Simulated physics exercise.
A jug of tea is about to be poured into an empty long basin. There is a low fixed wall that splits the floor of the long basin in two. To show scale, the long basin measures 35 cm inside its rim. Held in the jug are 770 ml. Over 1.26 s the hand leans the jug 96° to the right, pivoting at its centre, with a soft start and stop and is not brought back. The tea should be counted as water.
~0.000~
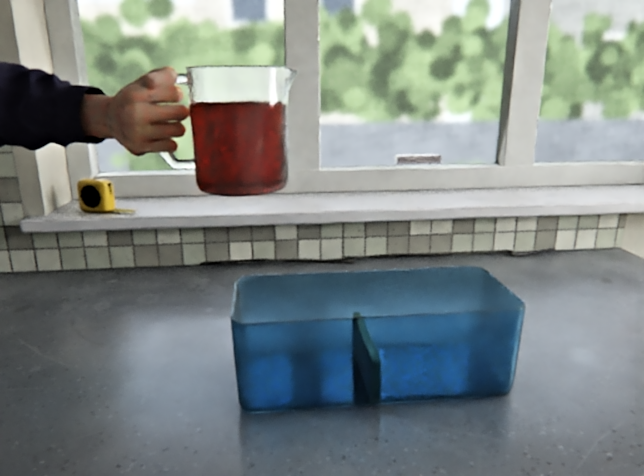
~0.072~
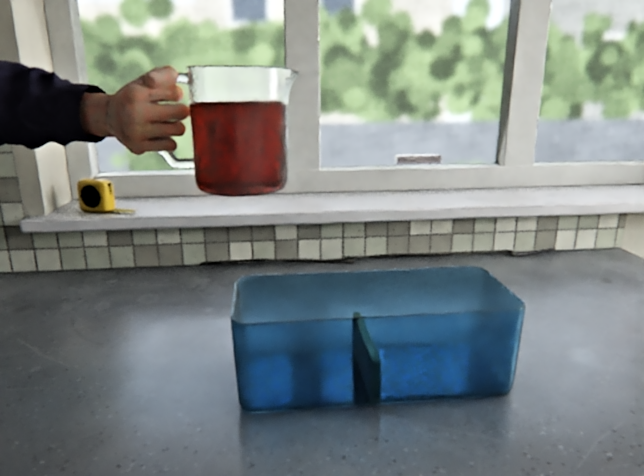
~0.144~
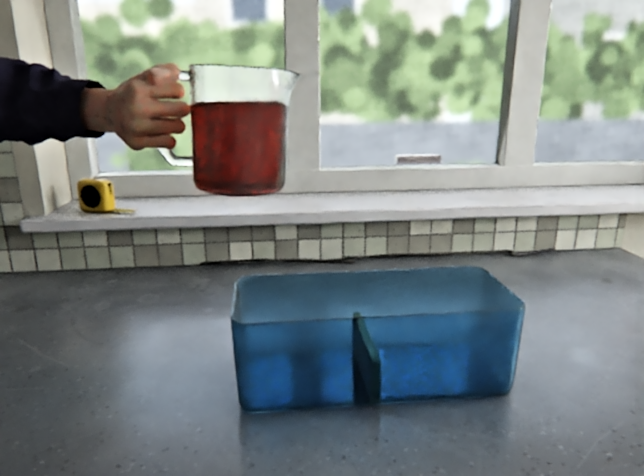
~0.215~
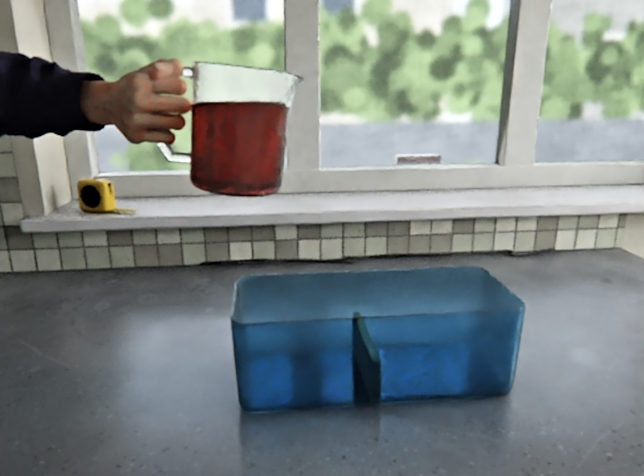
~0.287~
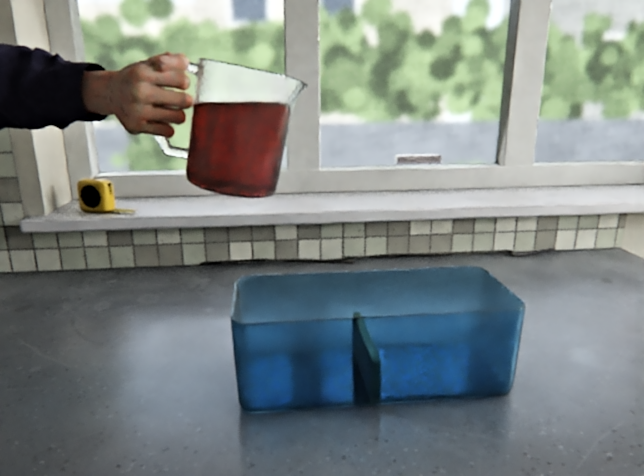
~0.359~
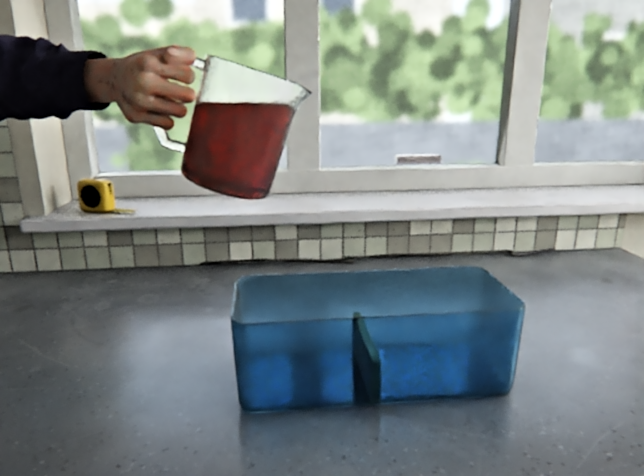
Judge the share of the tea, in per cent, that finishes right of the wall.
84 percent, roughly.
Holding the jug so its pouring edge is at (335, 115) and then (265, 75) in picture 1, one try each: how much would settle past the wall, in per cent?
Try 1: Approx. 95 %; try 2: Approx. 15 %.
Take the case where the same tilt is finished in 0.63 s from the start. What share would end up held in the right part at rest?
Then you'd be looking at around 85 in a hundred.
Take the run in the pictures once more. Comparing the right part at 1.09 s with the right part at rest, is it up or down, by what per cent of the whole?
The share ends bigger than before, by about 54 %.
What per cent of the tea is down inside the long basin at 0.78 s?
Around 0 percent.
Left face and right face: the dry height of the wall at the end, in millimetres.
Left roughly 50 mm; right roughly 30 mm.
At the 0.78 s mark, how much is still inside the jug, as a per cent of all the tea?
88 %.
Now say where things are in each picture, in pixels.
Tilt 0°; pouring edge (298, 70); surface from (193, 103) to (284, 102); the long basin's rim runs from (234, 299) to (503, 287); the wall's top is at (365, 335), in the first frame.
Tilt 1°; pouring edge (299, 71); surface from (193, 102) to (284, 102), in the second frame.
Tilt 3°; pouring edge (301, 73); surface from (194, 102) to (285, 102), in the third frame.
Tilt 7°; pouring edge (304, 77); surface from (196, 103) to (287, 103), in the fourth frame.
Tilt 12°; pouring edge (308, 84); surface from (196, 103) to (291, 104), in the fifth frame.
Tilt 18°; pouring edge (312, 92); surface from (197, 105) to (294, 103), in the sixth frame.
By 0.78 s the tilt is 65° and 89 per cent is still to pour, 0 is left of the wall and 0 right of it.
By 1.09 s the tilt is 92° and 42 per cent is still to pour, 1 is left of the wall and 29 right of it.
By 1.41 s the tilt is 96° and 11 per cent is still to pour, 4 is left of the wall and 75 right of it.
By 1.76 s the tilt is 96° and 2 per cent is still to pour, 11 is left of the wall and 83 right of it.
At rest 15 per cent lies left of the wall, 84 right of it and 2 outside.
